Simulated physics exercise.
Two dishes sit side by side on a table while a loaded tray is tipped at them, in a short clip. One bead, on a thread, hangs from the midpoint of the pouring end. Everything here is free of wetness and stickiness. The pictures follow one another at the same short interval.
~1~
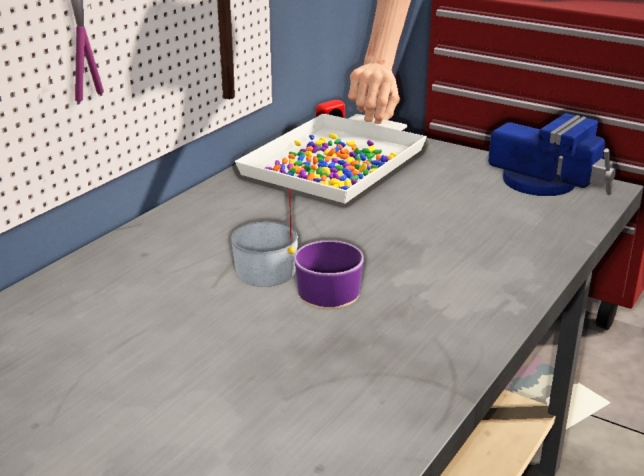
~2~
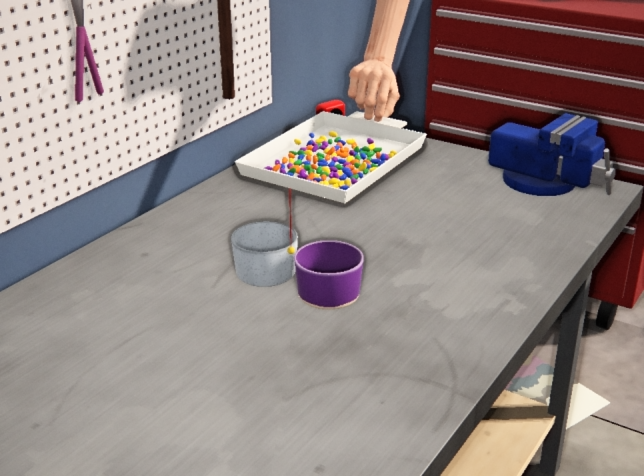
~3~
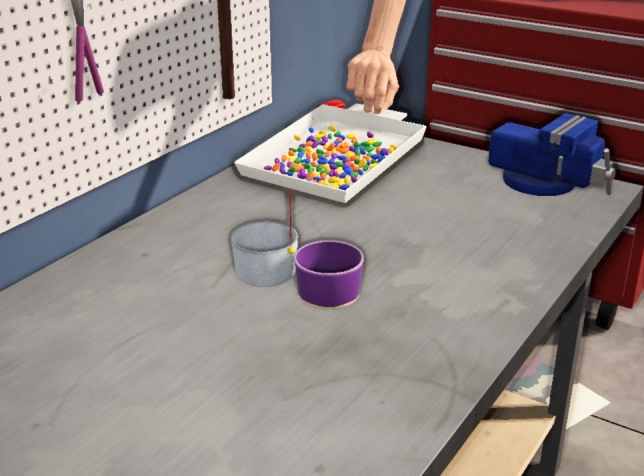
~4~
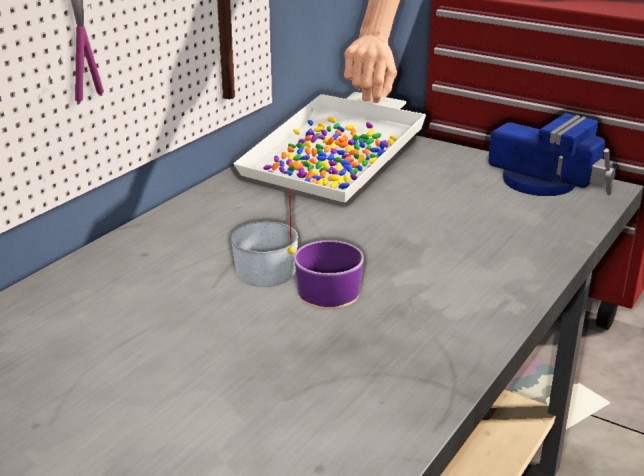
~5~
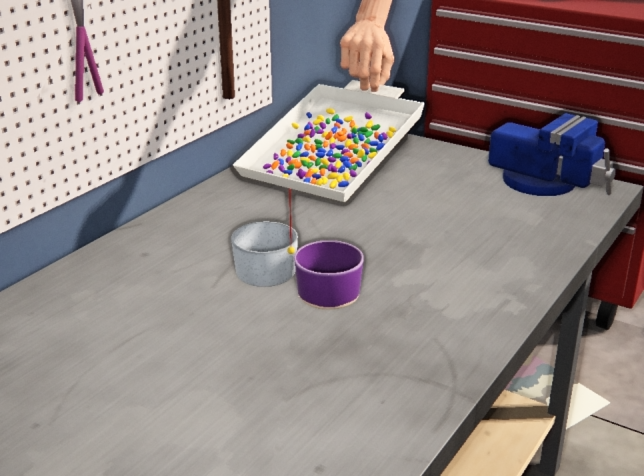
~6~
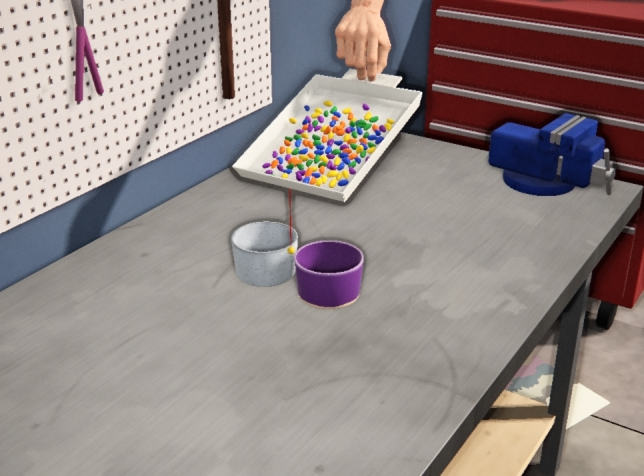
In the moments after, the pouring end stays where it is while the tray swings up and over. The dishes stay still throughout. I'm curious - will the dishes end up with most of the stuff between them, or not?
No: Minority caught.
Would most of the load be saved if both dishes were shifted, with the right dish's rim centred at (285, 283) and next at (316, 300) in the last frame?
Try 1: A majority of it. Try 2: A majority of it.
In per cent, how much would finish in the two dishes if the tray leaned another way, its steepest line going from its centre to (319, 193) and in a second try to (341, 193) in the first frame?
For the first aim it is 0 in a hundred, for the second 20 in a hundred.
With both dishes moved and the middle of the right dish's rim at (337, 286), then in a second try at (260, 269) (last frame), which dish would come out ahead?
For the first placement, the left-side one; for the second placement, the right-side one.
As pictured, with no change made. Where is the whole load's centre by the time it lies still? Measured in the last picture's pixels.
Somewhere close to (247, 322) in the last picture.
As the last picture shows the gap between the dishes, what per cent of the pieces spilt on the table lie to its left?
Looks to be around 80 per cent of the spill.
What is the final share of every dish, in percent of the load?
The left dish keeps near 0 in a hundred, the right dish near 0 in a hundred.
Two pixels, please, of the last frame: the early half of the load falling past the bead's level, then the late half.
Around (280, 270) at first; around (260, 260) after that.
Shortly afterwards, tray tipped steeply; all but a few on the tray; only a few in the air.
Next, tray tipped past a quarter turn; near two thirds on the tray; a little outside both; near a quarter in the air.
Some moments later, tray tipped past a quarter turn; only a few in the right dish; all but a few outside both.
In the end, tray tipped past a quarter turn; only a few in the right dish; none at all in the left dish; all but a few outside both.
